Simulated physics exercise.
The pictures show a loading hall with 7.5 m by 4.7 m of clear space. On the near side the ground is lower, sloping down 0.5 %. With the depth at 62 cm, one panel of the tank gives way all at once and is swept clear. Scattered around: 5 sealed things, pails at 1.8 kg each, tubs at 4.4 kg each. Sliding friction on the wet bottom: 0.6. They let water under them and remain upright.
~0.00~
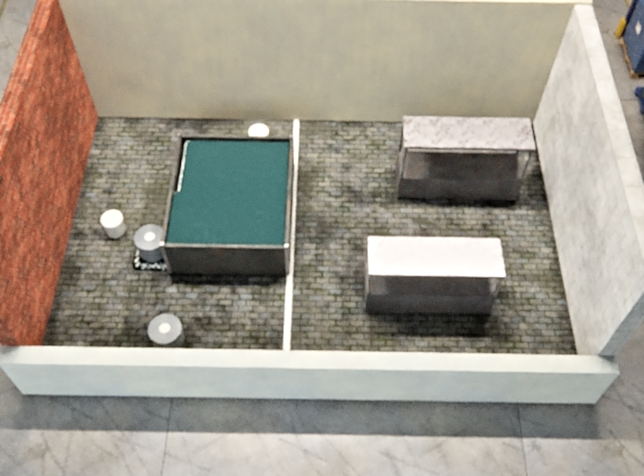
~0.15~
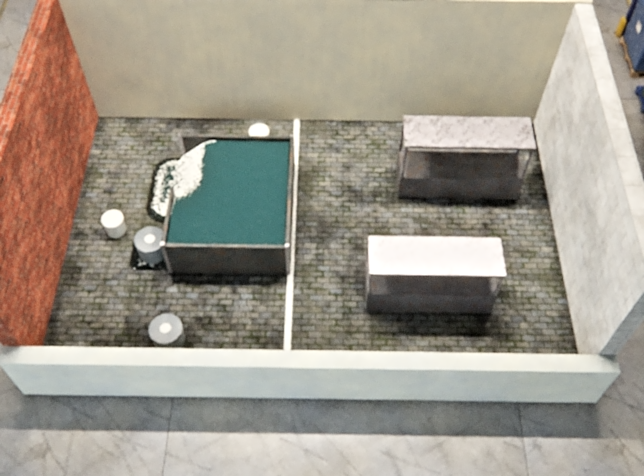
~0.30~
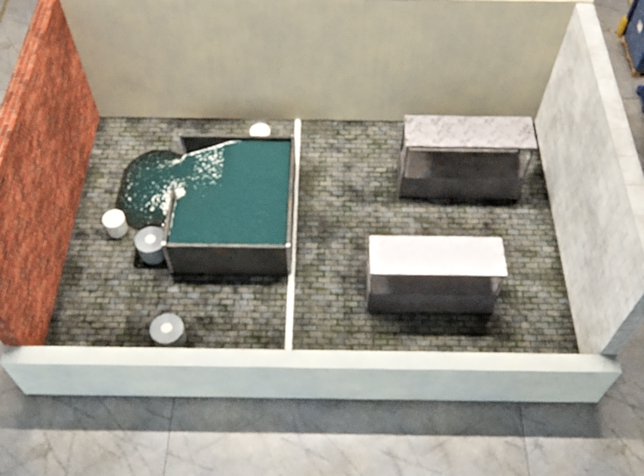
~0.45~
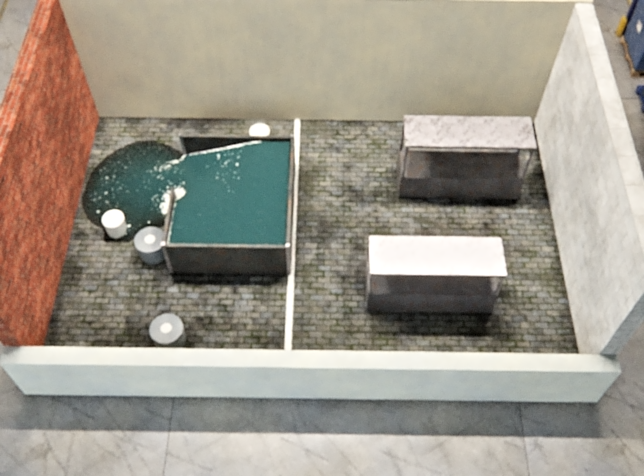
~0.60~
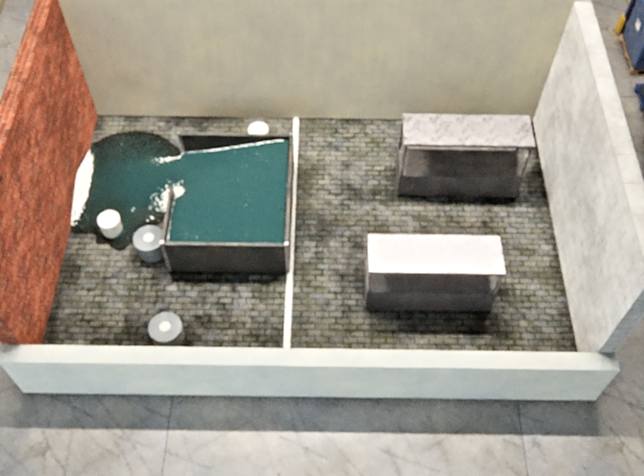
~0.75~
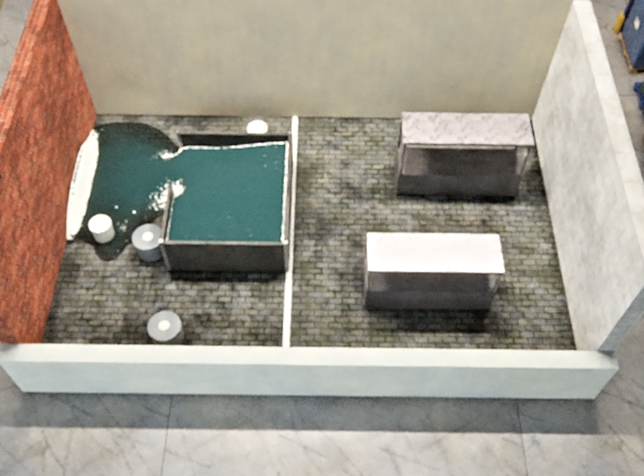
Dark green water bursts through the left side of a square tank in a walled, open-topped hall, seen from high above. Small white and grey cylinders stand around the tank, a brick-red wall rises at left, and two pale-topped tables stand right of a thin white divider. White foam spreads with the water across the dark paving to the red wall, and one white cylinder shifts slightly left.
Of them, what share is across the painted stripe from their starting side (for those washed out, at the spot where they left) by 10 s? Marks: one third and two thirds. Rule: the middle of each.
I expect one in three up to two in three.
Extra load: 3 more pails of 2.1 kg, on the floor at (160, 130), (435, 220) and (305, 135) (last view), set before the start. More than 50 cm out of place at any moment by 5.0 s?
First exceeds it, then stays within it, then exceeds it.
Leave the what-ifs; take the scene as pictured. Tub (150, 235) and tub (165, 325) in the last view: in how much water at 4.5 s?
First about 5 cm, second about 3 cm.
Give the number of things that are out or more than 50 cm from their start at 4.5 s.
4.
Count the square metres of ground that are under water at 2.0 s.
About 10.5 m2.
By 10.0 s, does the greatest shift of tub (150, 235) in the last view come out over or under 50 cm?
It goes below it.
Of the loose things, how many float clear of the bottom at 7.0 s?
Total: 5.
After 2.0 s 0 of 5 are over the mark; 1 afloat.
After 4.5 s 3 of 5 are over the mark; 4 afloat.
After 7.0 s 3 of 5 are over the mark; 5 afloat.
After 10.0 s 3 of 5 are over the mark; 5 afloat.
